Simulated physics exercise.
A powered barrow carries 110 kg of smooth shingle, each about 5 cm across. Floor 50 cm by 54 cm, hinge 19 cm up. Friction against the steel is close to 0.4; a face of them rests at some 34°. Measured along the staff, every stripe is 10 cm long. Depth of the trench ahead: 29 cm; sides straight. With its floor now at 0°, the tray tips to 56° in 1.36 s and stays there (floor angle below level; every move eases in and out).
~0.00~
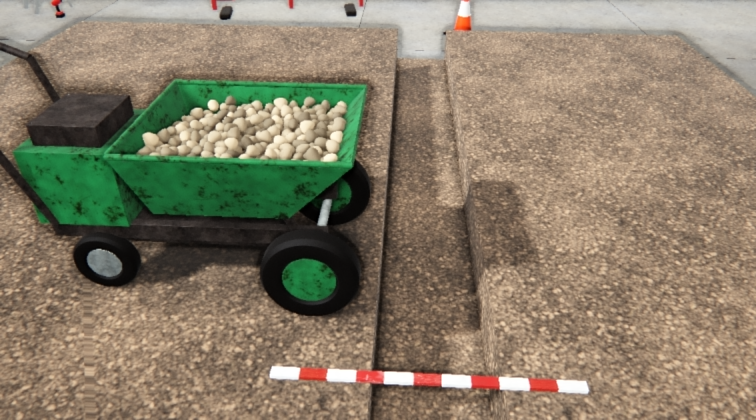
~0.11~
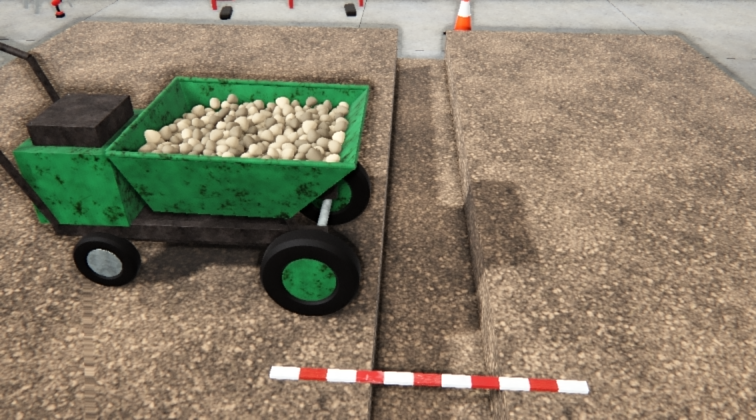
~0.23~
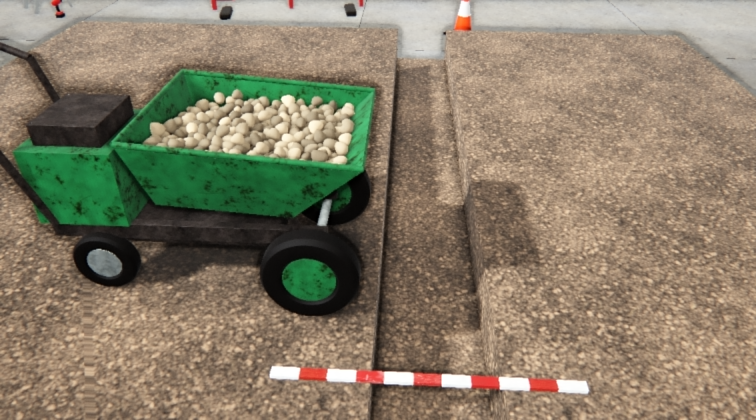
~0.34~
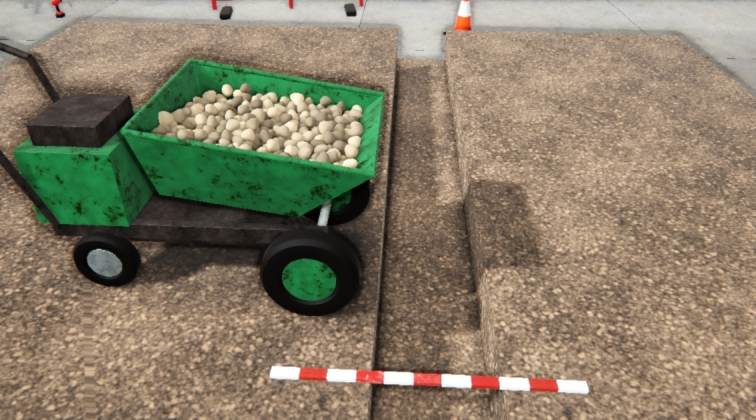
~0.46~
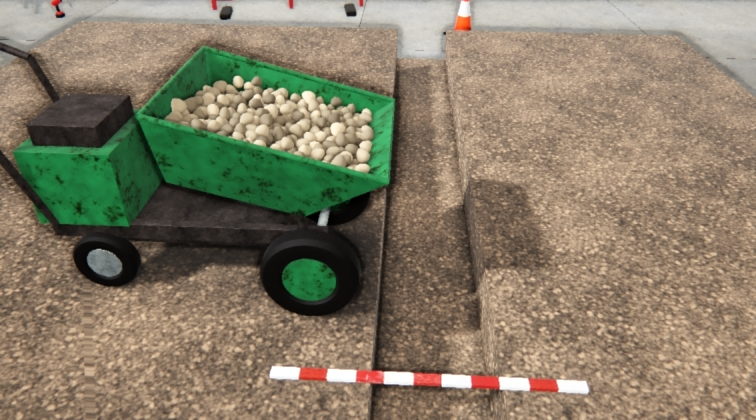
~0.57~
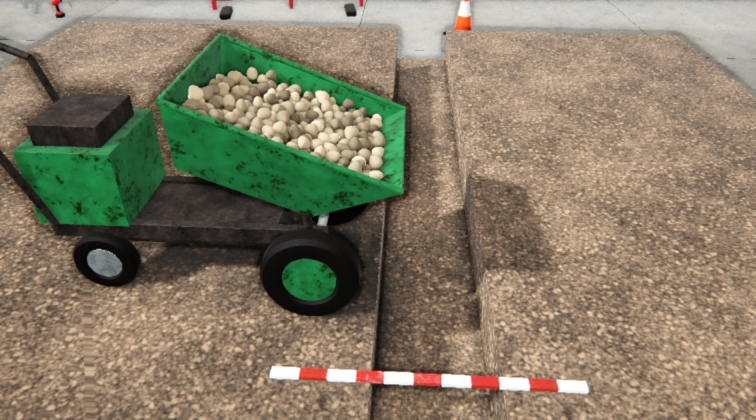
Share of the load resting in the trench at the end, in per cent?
65 per cent.
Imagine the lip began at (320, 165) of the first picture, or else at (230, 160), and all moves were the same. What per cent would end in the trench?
Estimates: 90 % then 80 %.
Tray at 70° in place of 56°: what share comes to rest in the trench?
It would be close to 45 percent.
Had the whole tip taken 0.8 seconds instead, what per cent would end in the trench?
With that timing, about 55 per cent.
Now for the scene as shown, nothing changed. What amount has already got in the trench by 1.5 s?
By then, around 20 percent.
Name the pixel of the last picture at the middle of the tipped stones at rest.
Somewhere around (466, 301) in the last picture.
After 1.0 s the floor is at 47°; 100 % in the tray; the foremost stones are at (427, 188).
After 1.5 s the floor is at 56°; 76 % in the tray, 18 % in the trench, 7 % past the trench; the foremost stones are at (513, 263).
After 1.8 s the floor is at 56°; 43 % in the tray, 28 % in the trench, 29 % past the trench; the foremost stones are at (618, 280).
After 3.8 s the floor is at 56°; 2 % in the tray, 65 % in the trench, 34 % past the trench; the foremost stones are at (695, 272).
